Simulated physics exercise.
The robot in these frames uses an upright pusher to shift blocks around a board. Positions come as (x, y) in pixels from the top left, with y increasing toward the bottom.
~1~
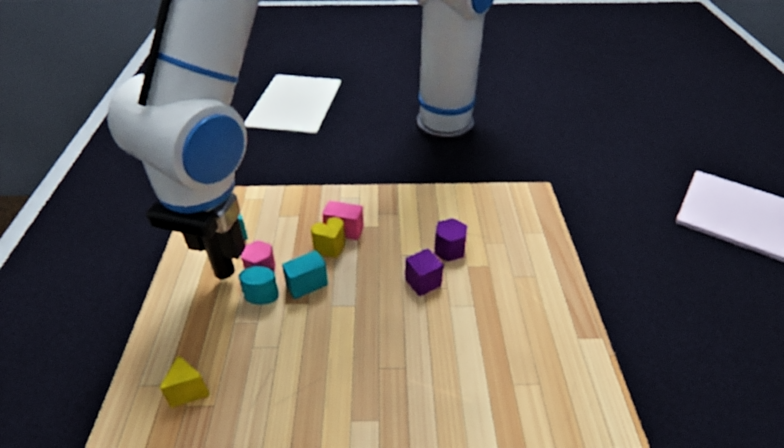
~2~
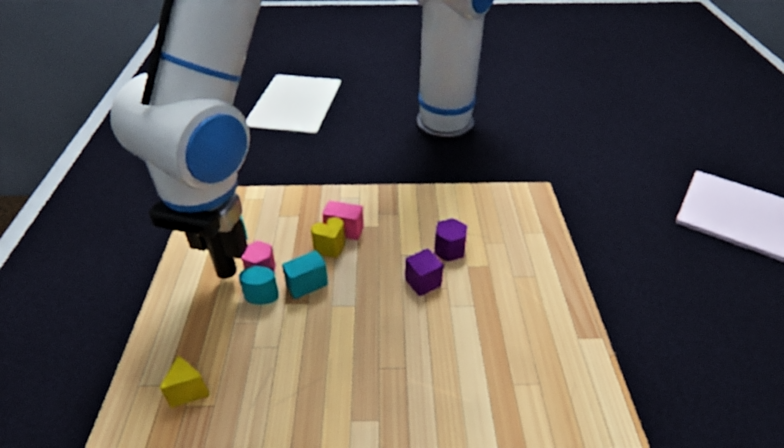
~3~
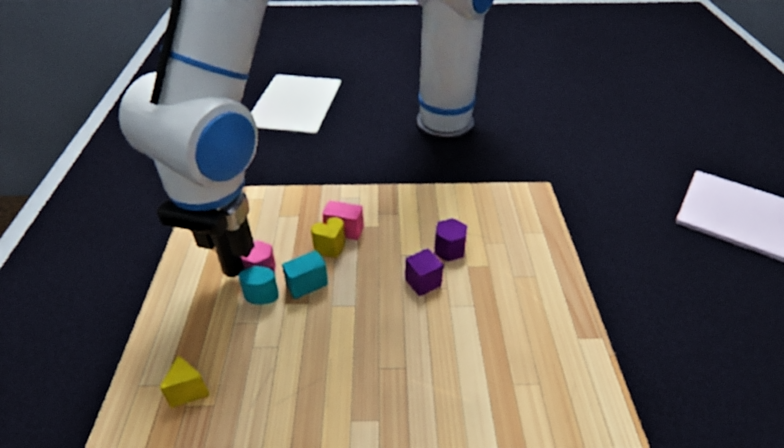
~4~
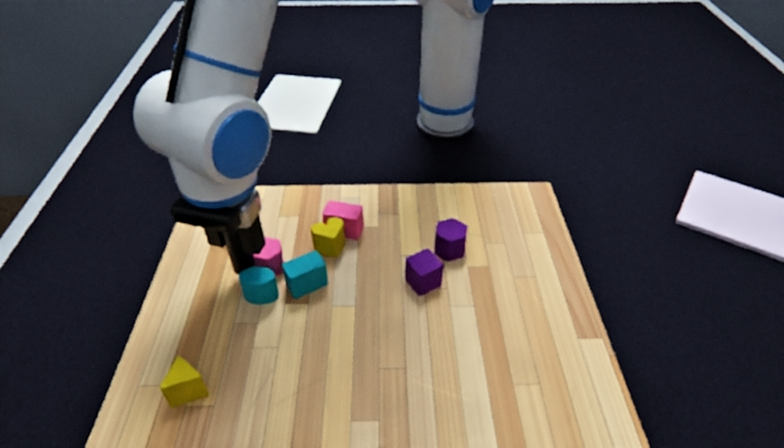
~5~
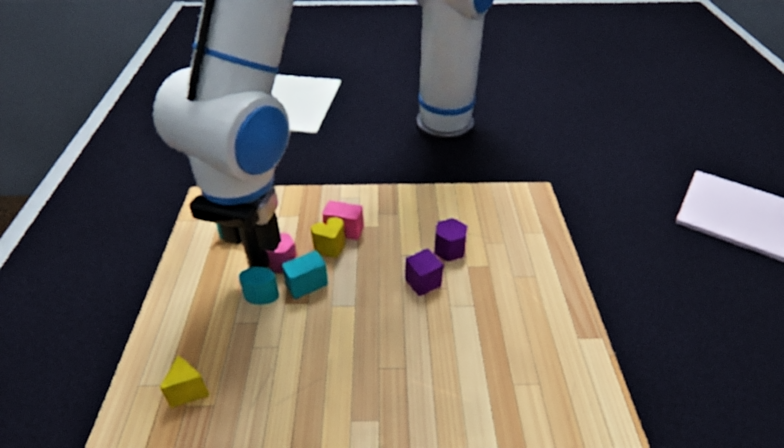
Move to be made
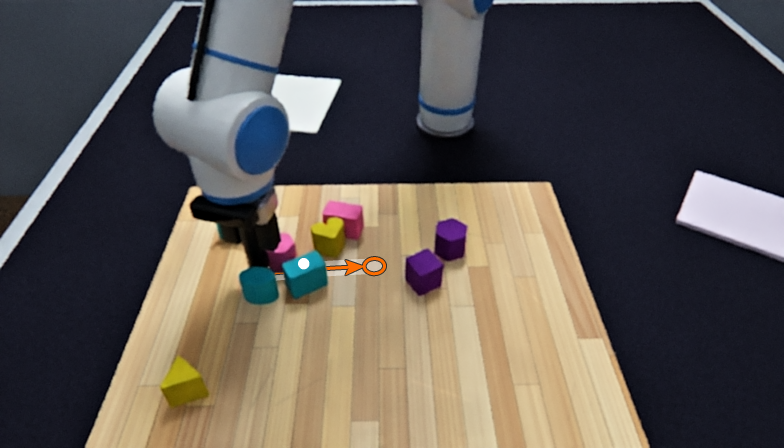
The robot arm moved slowly to the right at the left side of the wooden board, nudging the small pink block a little to the right, while the other colourful blocks stayed put.
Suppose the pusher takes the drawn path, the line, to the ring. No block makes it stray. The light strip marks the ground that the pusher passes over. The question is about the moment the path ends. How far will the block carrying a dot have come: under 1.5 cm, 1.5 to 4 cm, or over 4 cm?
Ends under 1.5 cm away.
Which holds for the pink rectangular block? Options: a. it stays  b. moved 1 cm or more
a - it stays.
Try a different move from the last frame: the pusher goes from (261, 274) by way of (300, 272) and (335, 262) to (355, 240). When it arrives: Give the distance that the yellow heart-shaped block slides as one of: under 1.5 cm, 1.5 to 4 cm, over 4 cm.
Answer: 1.5 to 4 cm.
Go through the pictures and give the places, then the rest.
In the first frame, lower end of the pusher at (225, 272), tops of blocks, turquoise oval at (256, 275), pink hexagonal block at (256, 251), turquoise rectangular block at (304, 264), yellow heart-shaped block at (328, 227), pink rectangular block at (342, 209).
In the second frame, pusher at (227, 271), blocks as before.
In the third frame, pusher at (233, 270), blocks as before.
In the fourth frame, pusher at (244, 268), pink hexagonal block at (266, 247).
In the fifth frame, pusher at (259, 265), turquoise oval at (256, 275), pink hexagonal block partly hidden, turquoise rectangular block at (304, 264), yellow heart-shaped block at (328, 227), pink rectangular block at (342, 209).
The drawn path runs straight from (261, 274) to (374, 266); the dot is on the turquoise rectangular block.
On the path given first. One third of the way, pusher at (298, 261); pink hexagonal block at (299, 233), turned 60° anticlockwise; turquoise rectangular block at (306, 265).
Two thirds of the way, pusher at (337, 258); pink hexagonal block at (300, 232), turned 65° anticlockwise; turquoise rectangular block at (310, 266), turned 20° clockwise; yellow heart-shaped block at (330, 226), turned 15° clockwise.
At the end, pusher at (374, 256); turquoise oval not moved; pink hexagonal block at (300, 232), turned 65° anticlockwise; turquoise rectangular block at (310, 266), turned 20° clockwise; yellow heart-shaped block at (330, 226), turned 15° clockwise; pink rectangular block not moved.
